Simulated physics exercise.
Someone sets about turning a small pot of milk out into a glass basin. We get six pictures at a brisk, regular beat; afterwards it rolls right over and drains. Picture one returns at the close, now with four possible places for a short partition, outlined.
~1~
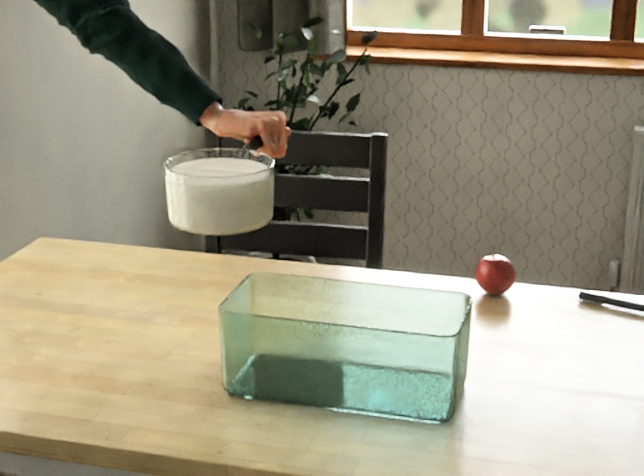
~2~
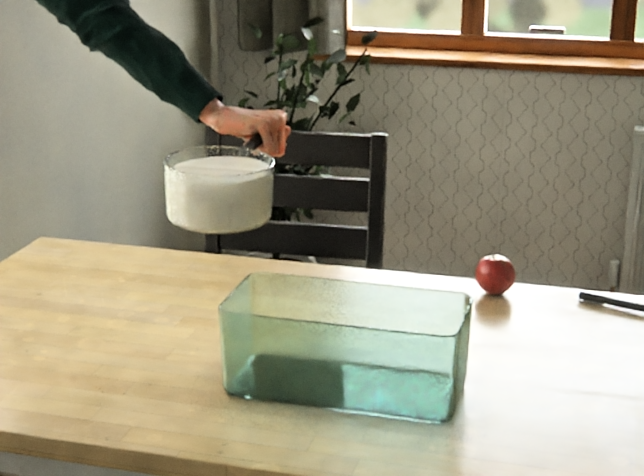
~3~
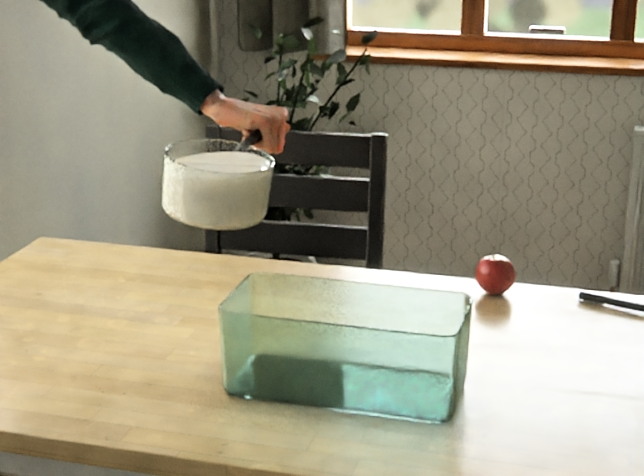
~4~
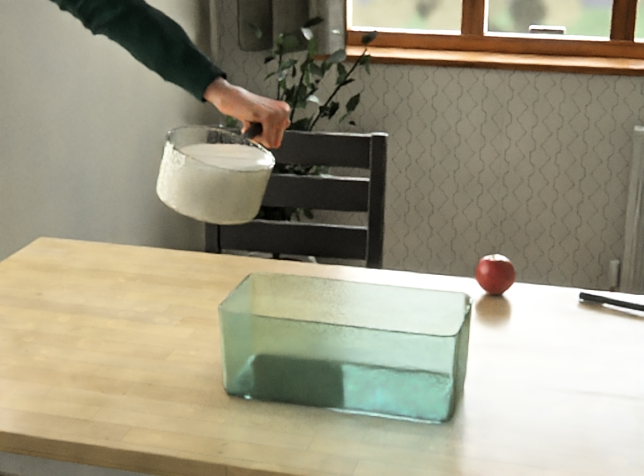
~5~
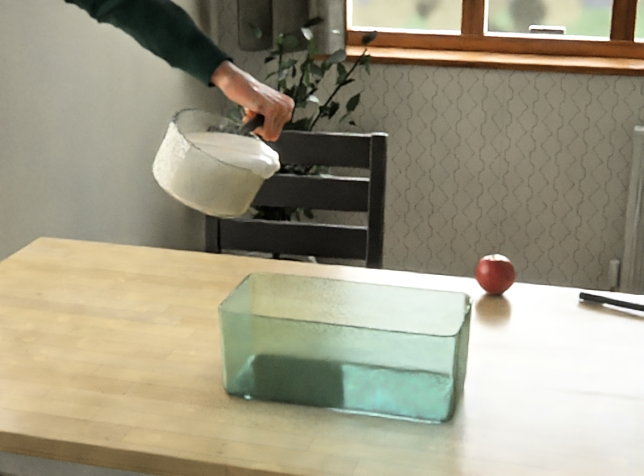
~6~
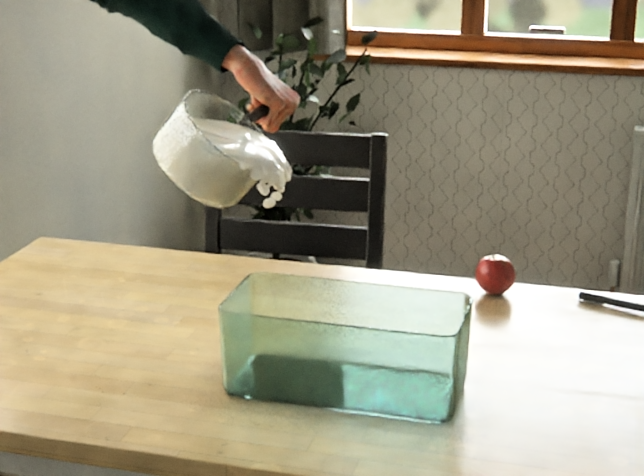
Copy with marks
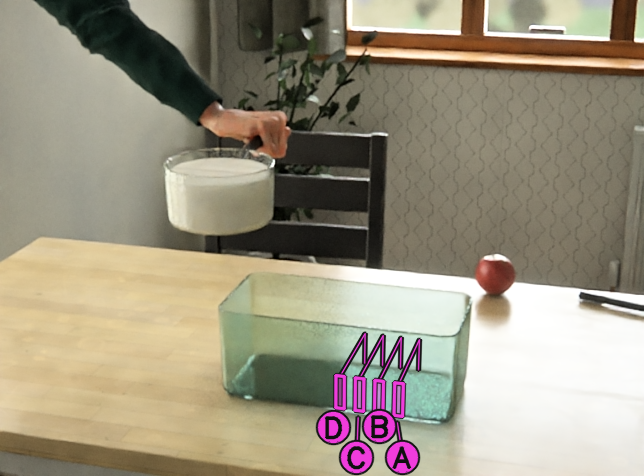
A hand in a dark green sleeve held a clear pot of milk above a glass basin on a wooden table, then tilted it steadily to the right until milk slipped over the lip.
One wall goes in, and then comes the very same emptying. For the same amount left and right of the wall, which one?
C is best.
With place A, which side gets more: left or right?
The left one.
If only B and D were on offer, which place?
Place D.
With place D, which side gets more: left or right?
The right one.
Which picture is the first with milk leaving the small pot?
Picture 4.
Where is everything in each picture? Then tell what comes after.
Upright, lip at (269, 166); basin from (224, 391) to (454, 422); nothing has left yet, in the first picture.
Upright, lip at (269, 166); nothing has left yet, in the second picture.
Tipped about 8°, lip at (269, 166); nothing has left yet, in the third picture.
Tipped about 16°, lip at (269, 166); milk is over the lip, down to (269, 166), in the fourth picture.
Tipped about 28°, lip at (269, 166); milk is over the lip, down to (271, 172), in the fifth picture.
Tipped about 41°, lip at (269, 166); milk is over the lip, down to (270, 201), in the sixth picture.
In magenta, A at (397, 422); B at (377, 419); C at (358, 417); D at (338, 414).
Choosing A, about 81 % ends left of the wall and 11 % right of it; 8 % is lost outside.
Choosing B, about 72 % ends left of the wall and 24 % right of it; 4 % is lost outside.
Choosing C, about 49 % ends left of the wall and 47 % right of it; 4 % is lost outside.
Choosing D, about 32 % ends left of the wall and 64 % right of it; 4 % is lost outside.
